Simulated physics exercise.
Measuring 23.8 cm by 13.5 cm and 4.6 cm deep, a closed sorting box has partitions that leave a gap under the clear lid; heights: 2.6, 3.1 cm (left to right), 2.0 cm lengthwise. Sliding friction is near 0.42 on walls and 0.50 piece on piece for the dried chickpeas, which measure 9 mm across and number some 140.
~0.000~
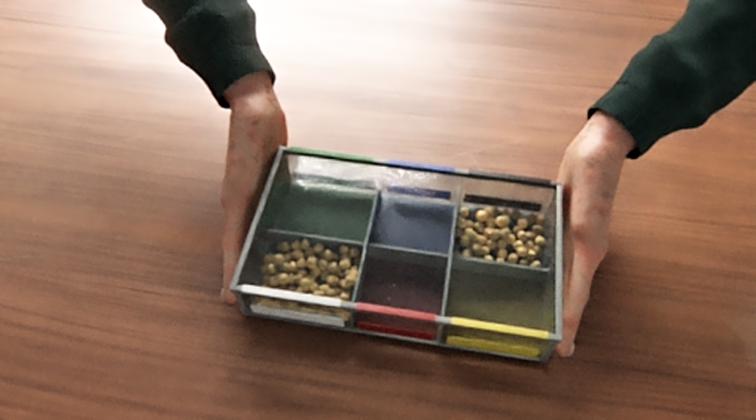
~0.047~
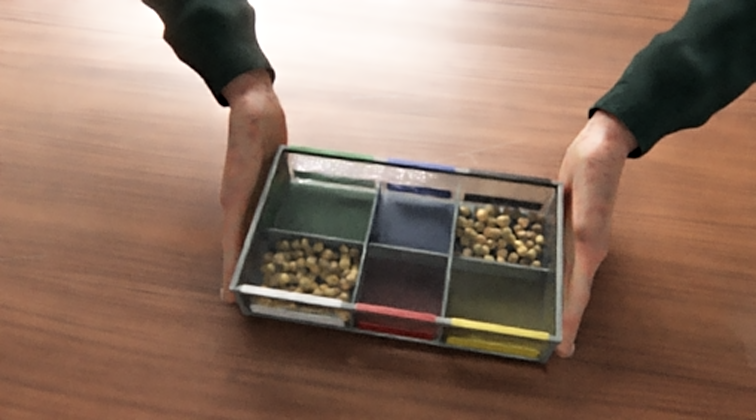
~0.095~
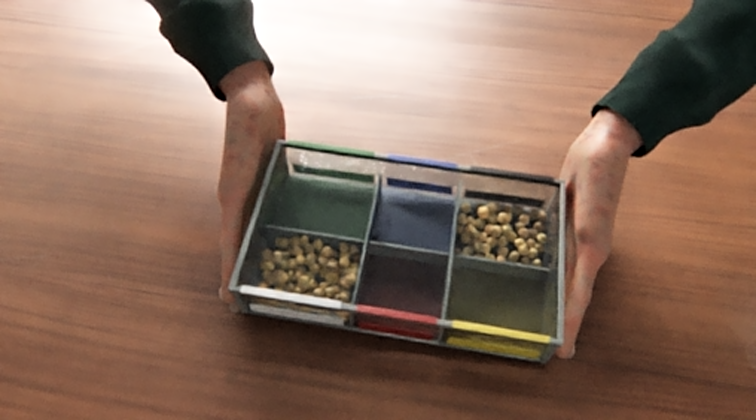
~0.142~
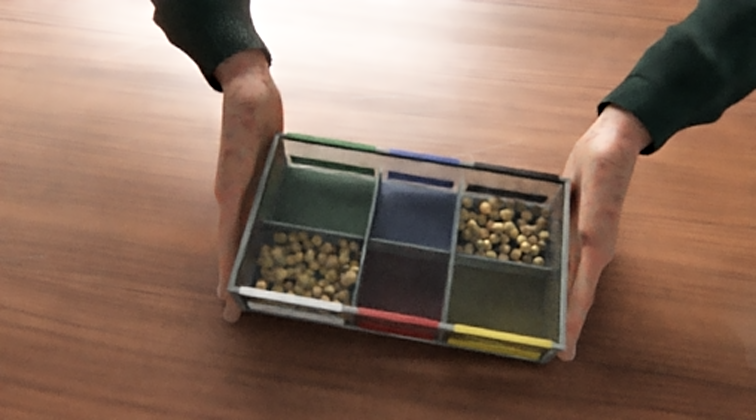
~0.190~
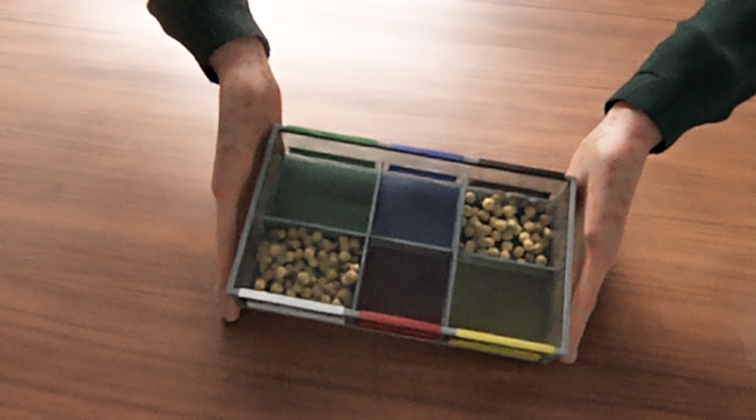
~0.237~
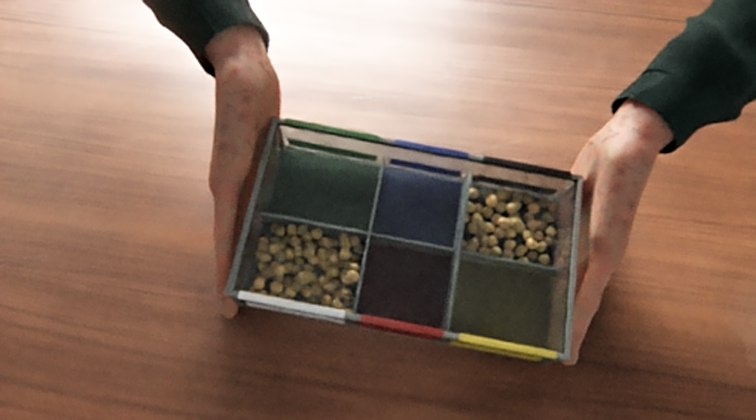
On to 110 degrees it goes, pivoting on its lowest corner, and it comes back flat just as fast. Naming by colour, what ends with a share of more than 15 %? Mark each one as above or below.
Marked: Red compartment below; blue compartment below; green compartment below; yellow compartment above; white compartment above; black compartment below.
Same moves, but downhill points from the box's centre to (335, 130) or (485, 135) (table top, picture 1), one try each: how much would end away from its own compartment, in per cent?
Approximately 50 percent, then 60 percent.
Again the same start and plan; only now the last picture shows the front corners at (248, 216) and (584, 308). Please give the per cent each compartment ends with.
Each compartment ends with, in per cent, red 0, blue 30, green 0, yellow 0, white 0 and black 70.
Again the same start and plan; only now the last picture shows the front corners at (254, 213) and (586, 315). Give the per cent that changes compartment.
It comes to around 55 per cent in that case.
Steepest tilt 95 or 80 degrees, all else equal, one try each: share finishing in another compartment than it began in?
Try one gives around 40 %, try two around 5 %.
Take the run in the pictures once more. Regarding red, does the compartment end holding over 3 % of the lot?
Result for red: True.
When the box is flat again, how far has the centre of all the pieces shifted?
Roughly 5.0 cm.
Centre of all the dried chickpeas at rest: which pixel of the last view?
Roughly (410, 317).
After 1.32 s, tilt 110 degrees; red 10 %, yellow 20 %, white 50 %, black 20 %.
Then, at 2.05 s, tilt 49 degrees; red 10 %, yellow 40 %, white 45 %, black 5 %.
After 2.80 s, tilt 0 degrees; red 10 %, yellow 40 %, white 45 %, black 5 %.
At rest (3.2 s), red 10 %, blue 0 %, green 0 %, yellow 40 %, white 45 %, black 5 %.
